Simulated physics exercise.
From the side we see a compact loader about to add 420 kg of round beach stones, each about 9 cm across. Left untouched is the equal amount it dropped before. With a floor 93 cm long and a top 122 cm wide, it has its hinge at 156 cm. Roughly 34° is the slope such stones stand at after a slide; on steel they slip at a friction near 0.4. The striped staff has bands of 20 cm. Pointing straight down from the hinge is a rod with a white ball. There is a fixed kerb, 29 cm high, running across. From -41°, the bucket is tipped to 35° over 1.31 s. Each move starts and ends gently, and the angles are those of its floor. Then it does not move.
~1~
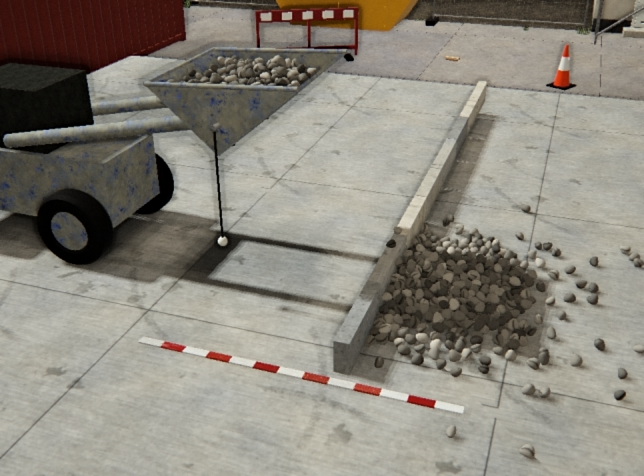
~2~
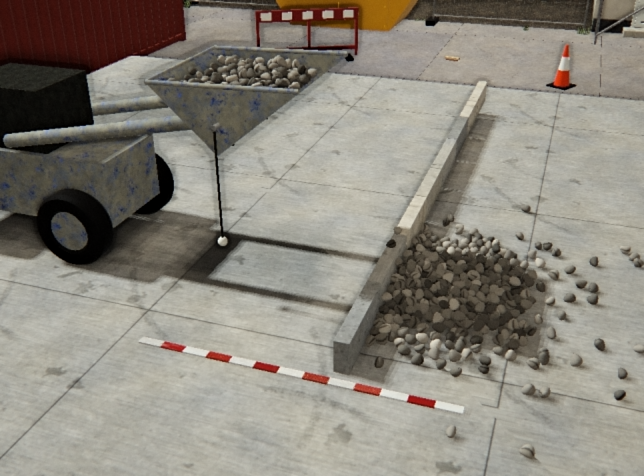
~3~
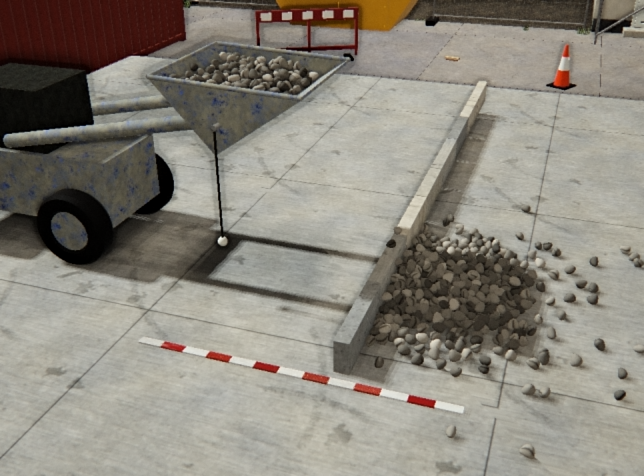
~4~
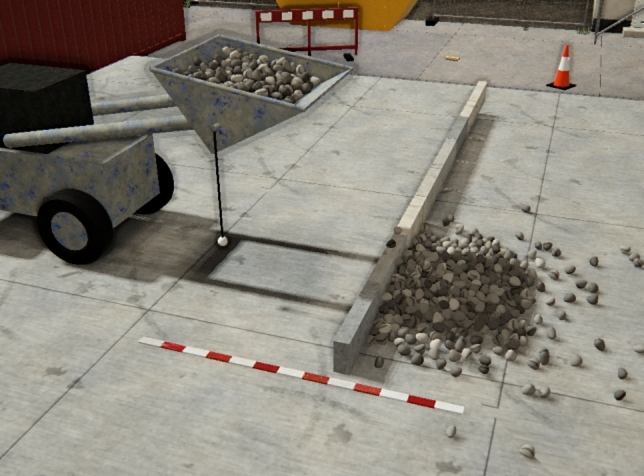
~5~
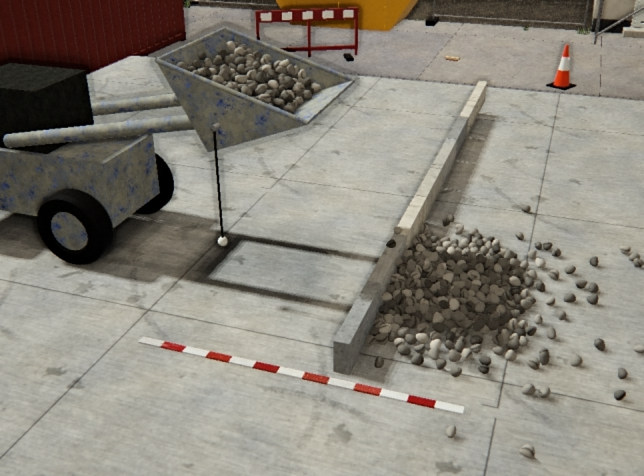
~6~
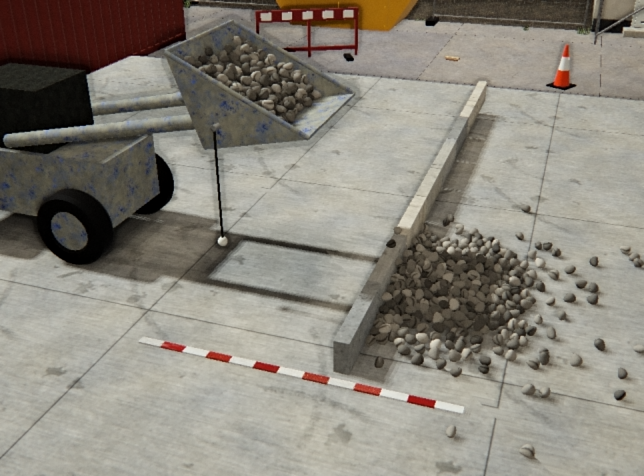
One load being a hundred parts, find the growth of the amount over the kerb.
A growth of about 8 parts in a hundred.
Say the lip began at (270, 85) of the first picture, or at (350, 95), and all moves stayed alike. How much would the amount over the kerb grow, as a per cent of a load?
Around 0 percent, then around 80 percent.
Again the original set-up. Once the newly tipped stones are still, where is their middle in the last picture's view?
They come to rest centred about (357, 268).
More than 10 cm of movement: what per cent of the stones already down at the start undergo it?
Close to 0 in a hundred of them.
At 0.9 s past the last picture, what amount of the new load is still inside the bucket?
About 60 percent is still in there.
Then, 0.4 s after the last picture the floor is at 23°; in per cent of one load, 100 in the bucket, 99 over the kerb; the foremost stones are past the picture's edge.
Then, 0.9 s after the last picture the floor is at 35°; in per cent of one load, 61 in the bucket, 40 on this side of the kerb, 99 over the kerb; the foremost stones are past the picture's edge.
Then, 1.2 s after the last picture the floor is at 35°; in per cent of one load, 15 in the bucket, 83 on this side of the kerb, 101 over the kerb; the foremost stones are past the picture's edge.
Then, 4.0 s after the last picture the floor is at 35°; in per cent of one load, 0 in the bucket, 93 on this side of the kerb, 107 over the kerb; the foremost stones are past the picture's edge. Net gain over the kerb, 8.
